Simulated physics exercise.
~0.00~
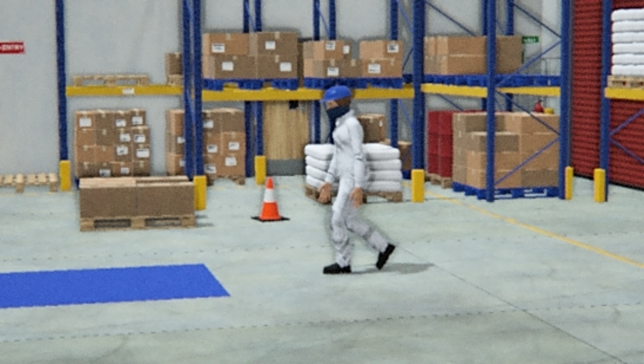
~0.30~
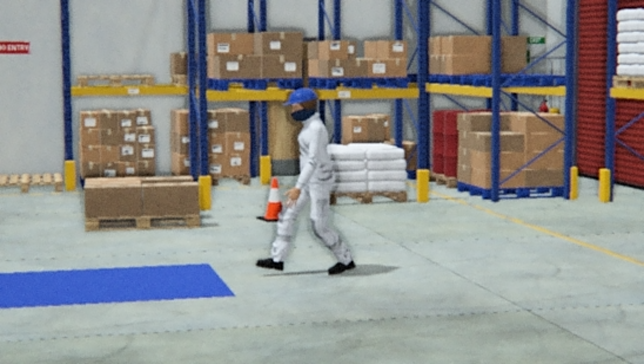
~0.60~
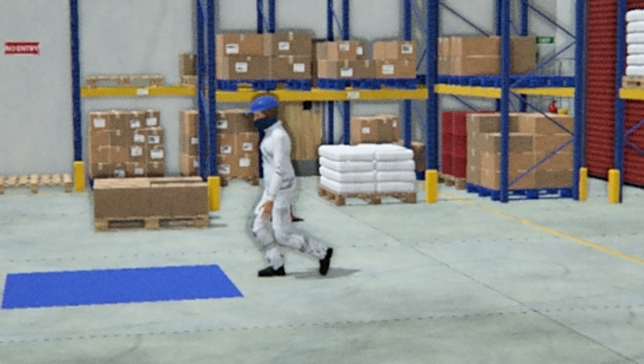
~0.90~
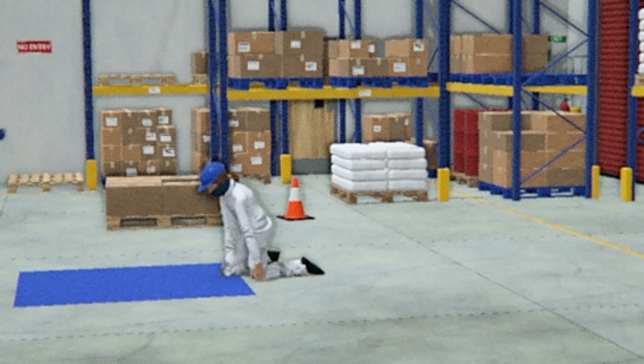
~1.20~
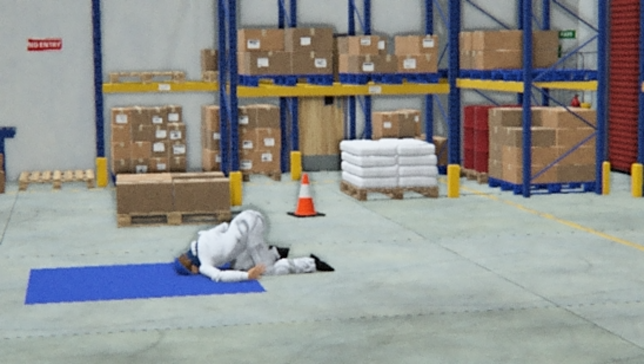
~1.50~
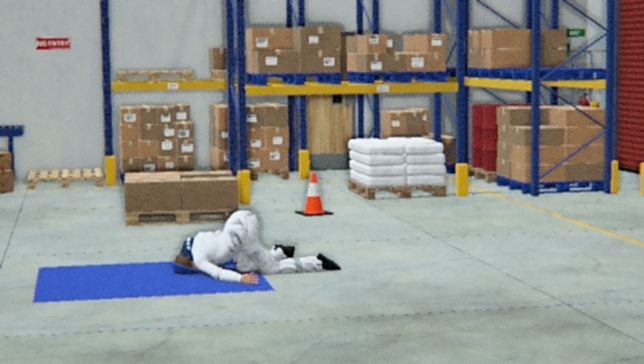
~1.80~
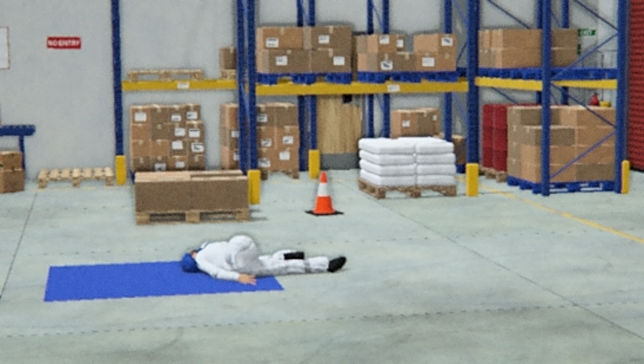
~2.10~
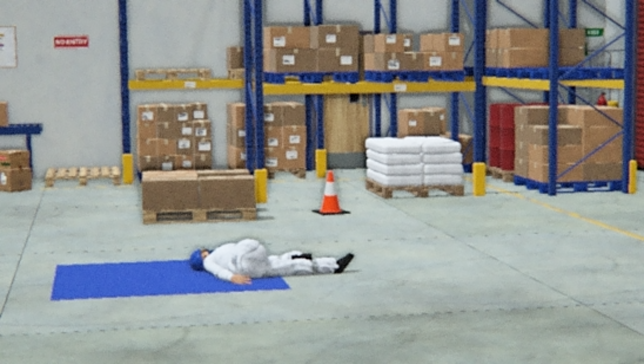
In a warehouse, a person in white coveralls and a blue cap walked left toward a blue mat, then sank to their knees, toppled forward, and ended up lying still with head and upper body on the mat, legs stretched out behind.
